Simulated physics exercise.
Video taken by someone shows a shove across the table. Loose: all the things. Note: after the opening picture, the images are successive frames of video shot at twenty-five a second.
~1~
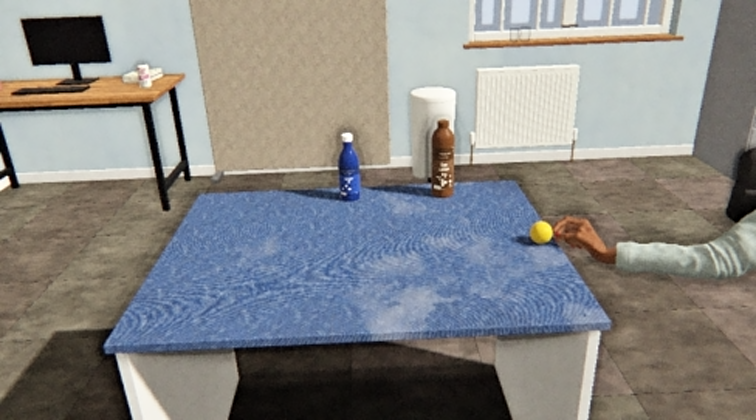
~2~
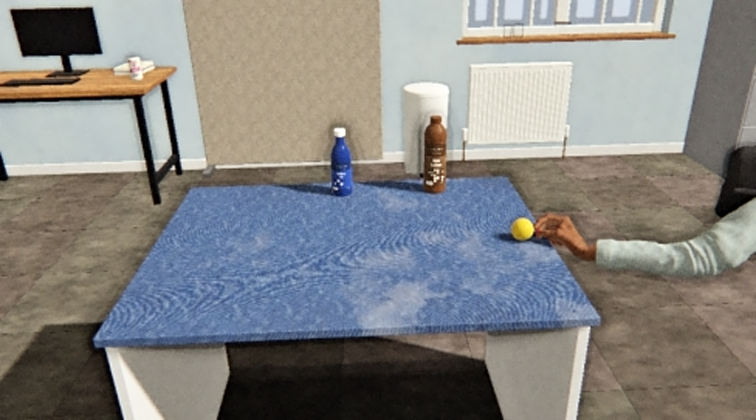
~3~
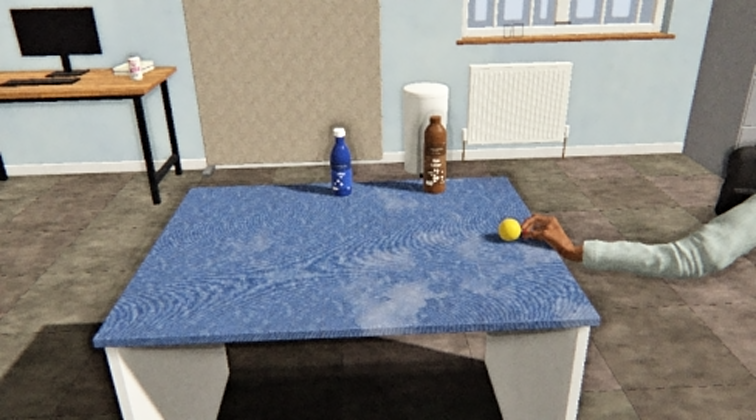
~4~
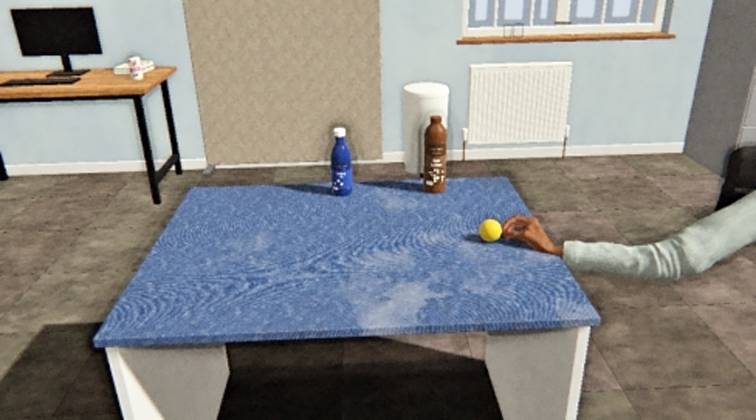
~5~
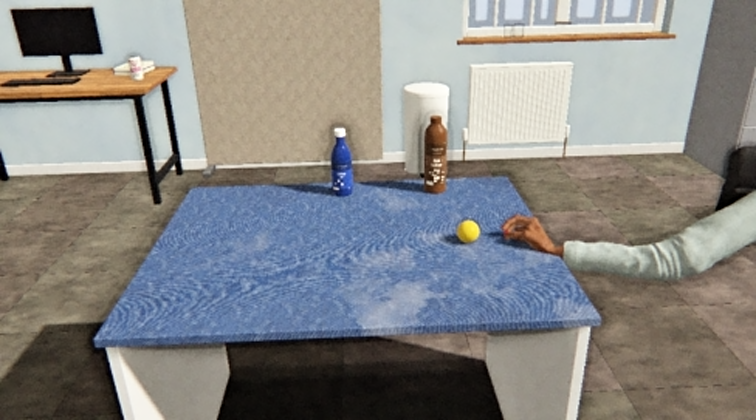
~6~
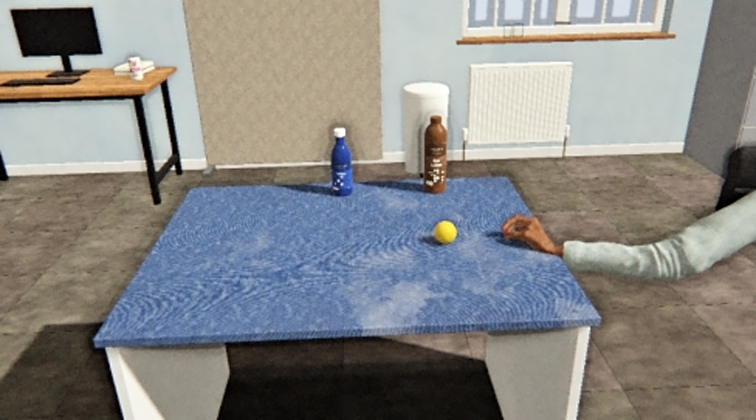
A hand pushes a yellow lemon leftward across a blue table, and it slides away from the fingers.
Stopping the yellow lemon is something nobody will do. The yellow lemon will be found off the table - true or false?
True.
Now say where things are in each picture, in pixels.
Under the hand; yellow lemon (541, 233), in the first frame.
Under the hand; yellow lemon (522, 229), in the second frame.
Under the hand; yellow lemon (510, 230), in the third frame.
Yellow lemon (490, 231), in the fourth frame.
Yellow lemon (468, 232) moved about its own width, in the fifth frame.
Yellow lemon (445, 232) moved well along, in the sixth frame.
Then, 0.20 s later than the last frame, yellow lemon moved well along near (334, 237).
Then, 0.50 s later than the last frame, yellow lemon moved well along near (172, 243).
Then, 0.70 s later than the last frame, yellow lemon now off the table.
Then, 1.00 s later than the last frame, things are still on the move.
When it is over, off the table, yellow lemon.
